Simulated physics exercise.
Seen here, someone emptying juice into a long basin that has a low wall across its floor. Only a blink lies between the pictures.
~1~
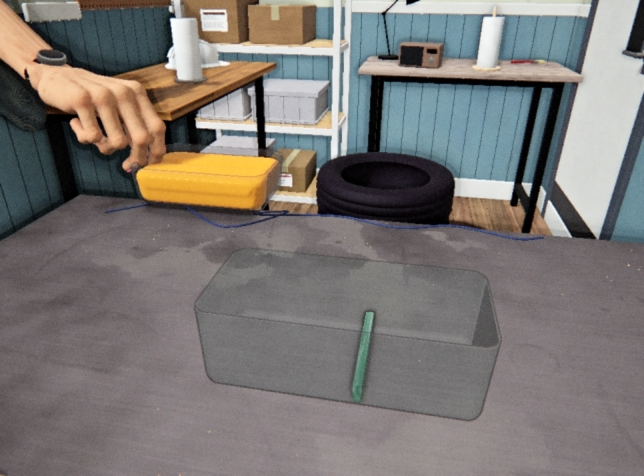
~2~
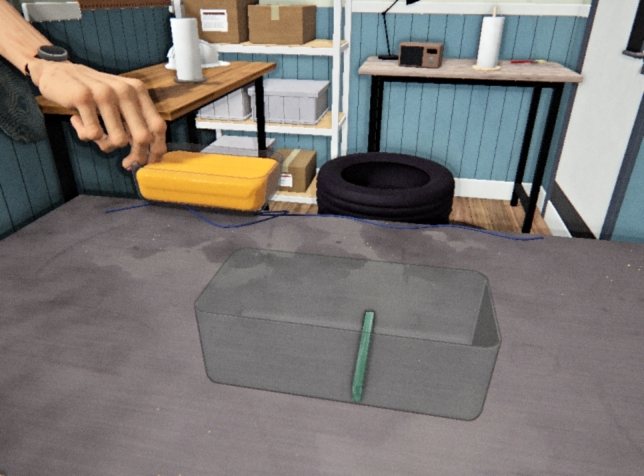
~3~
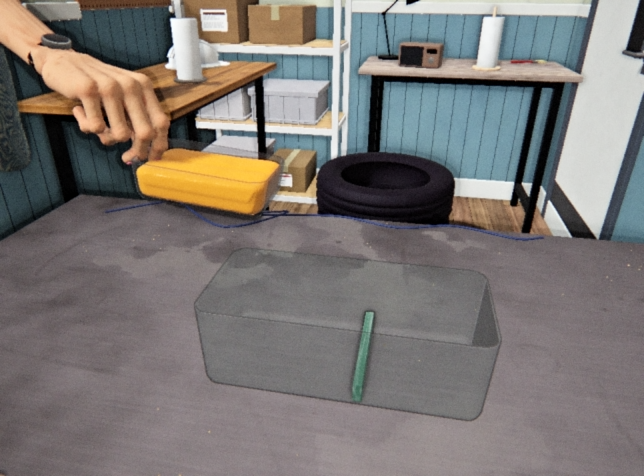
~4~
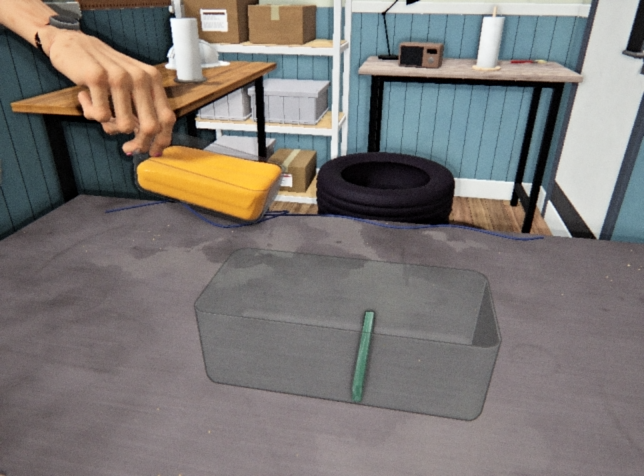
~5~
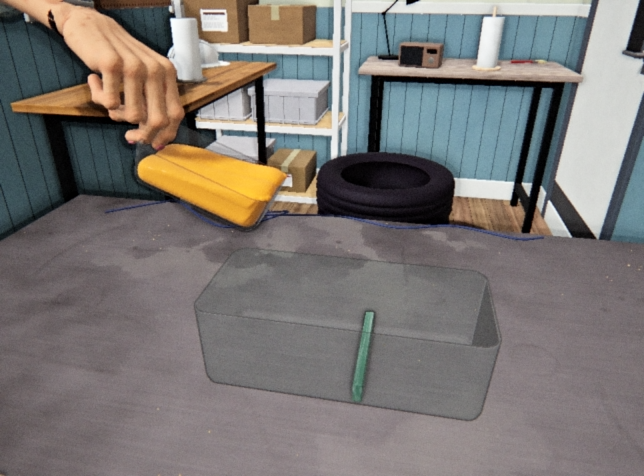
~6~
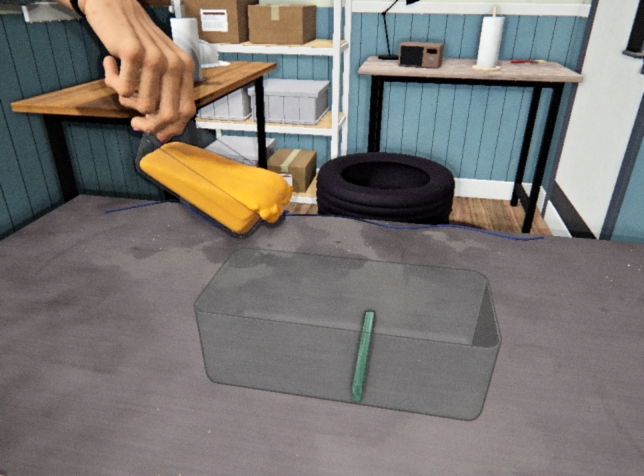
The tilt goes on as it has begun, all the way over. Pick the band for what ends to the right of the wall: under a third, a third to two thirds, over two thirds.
In the end less than a third is right of the wall.
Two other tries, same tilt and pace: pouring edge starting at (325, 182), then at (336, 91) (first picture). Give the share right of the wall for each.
The first gives 50 %, the second 70 %.
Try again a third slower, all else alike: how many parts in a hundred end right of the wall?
Close to 15 per cent.
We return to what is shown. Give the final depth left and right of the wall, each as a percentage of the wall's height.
Near 40 on the left, 10 on the right.
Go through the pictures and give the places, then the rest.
The first picture shows tilt 0°; pouring edge (274, 165); surface from (153, 161) to (273, 169); the long basin's rim runs from (216, 276) to (493, 307); the wall's top is at (365, 346).
The second picture shows tilt 1°; pouring edge (275, 167); surface from (154, 160) to (274, 170).
The third picture shows tilt 6°; pouring edge (276, 172); surface from (154, 158) to (275, 174).
The fourth picture shows tilt 13°; pouring edge (277, 180); surface from (155, 155) to (277, 177).
The fifth picture shows tilt 22°; pouring edge (277, 190); surface from (156, 152) to (269, 180); 3 per cent is over the edge.
The sixth picture shows tilt 33°; pouring edge (274, 202); surface from (156, 149) to (259, 183); 11 per cent is over the edge.
A moment on, the oblong tub is tipped on its side and 3 per cent is still to pour, 70 is left of the wall and 1 right of it.
Next, the oblong tub is tipped right over and 0 per cent is still to pour, 74 is left of the wall and 13 right of it.
Then the oblong tub is tipped right over and 0 per cent is still to pour, 77 is left of the wall and 18 right of it.
Later the oblong tub is tipped right over and 0 per cent is still to pour, 77 is left of the wall and 18 right of it.
In the end 77 per cent lies left of the wall, 18 right of it and 5 outside.
